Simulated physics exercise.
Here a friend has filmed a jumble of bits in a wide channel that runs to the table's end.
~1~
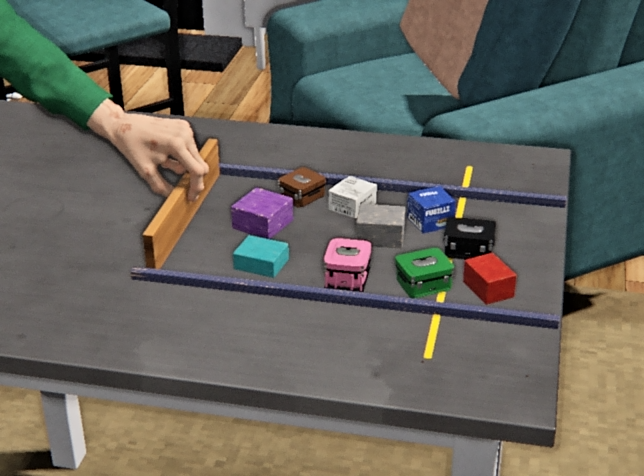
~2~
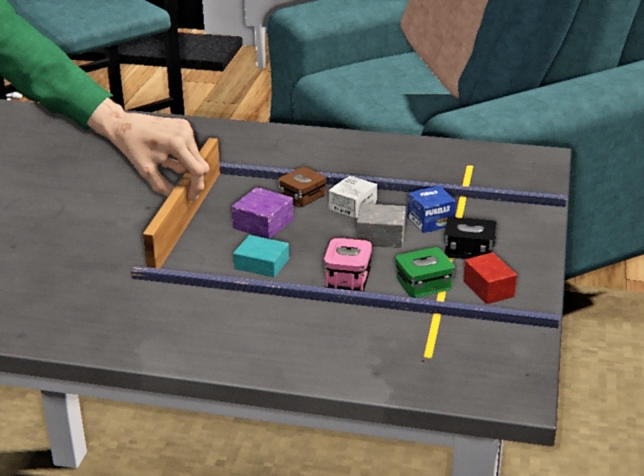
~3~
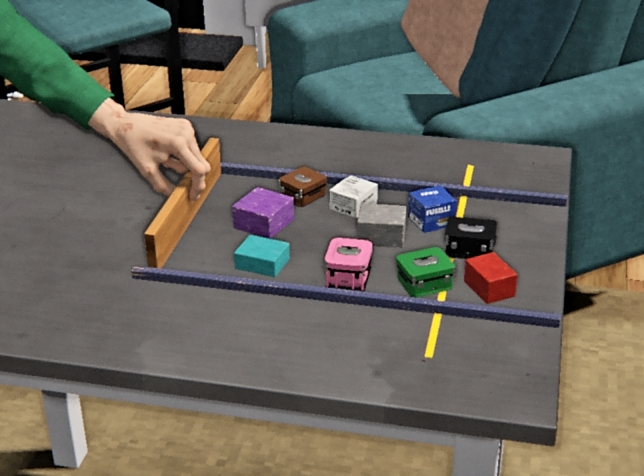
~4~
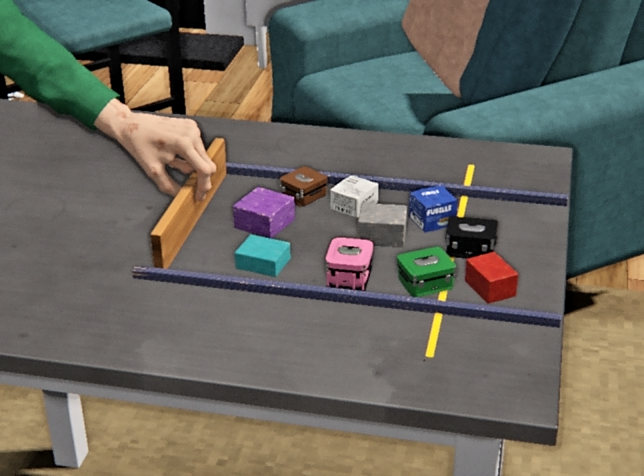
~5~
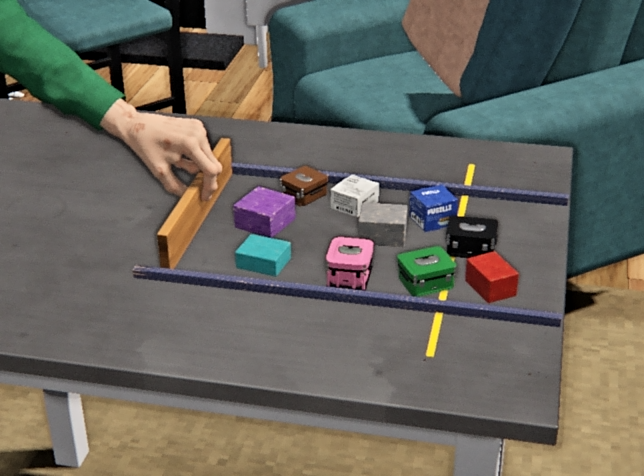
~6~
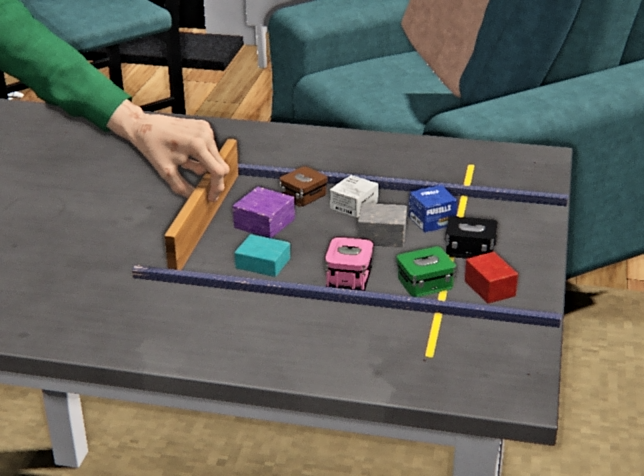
A hand in a green sleeve slid a wooden board slightly to the right along a channel on a gray table, while the colorful blocks and little cases ahead of it stayed still.
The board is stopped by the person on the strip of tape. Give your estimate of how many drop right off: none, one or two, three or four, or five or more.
Lost one or two.
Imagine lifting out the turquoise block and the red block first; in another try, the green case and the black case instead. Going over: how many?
The first count is 1 and the second is 0.
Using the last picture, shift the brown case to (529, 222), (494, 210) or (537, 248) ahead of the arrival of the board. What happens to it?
Try one it is not knocked off; try two it is not knocked off; try three it goes off the edge.
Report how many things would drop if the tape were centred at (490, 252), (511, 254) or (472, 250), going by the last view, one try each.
Those tries give 4, 6 and 3.
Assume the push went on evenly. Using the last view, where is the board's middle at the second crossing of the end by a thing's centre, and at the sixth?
Pixels in order: Roughly (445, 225), roughly (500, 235).
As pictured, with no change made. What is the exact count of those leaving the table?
Precisely 2.
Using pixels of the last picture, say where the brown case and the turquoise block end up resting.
Brown case at about (479, 200), turquoise block at about (468, 276).
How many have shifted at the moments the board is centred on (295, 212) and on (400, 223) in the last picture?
It comes to 4 for the first spot, 10 for the other.
Soon after, none off yet; red block at rest near (491, 278); black case at rest near (471, 238); green case at rest near (426, 273).
Then, none off yet; red block at rest near (494, 278); black case at rest near (471, 238); green case moved a little near (451, 277).
Further on, none off yet; red block moved about its own width near (560, 282); black case moved about its own width near (535, 246); green case moved well along near (518, 291).
At rest, the number that fall off is one or two; fallen, black case and red block.
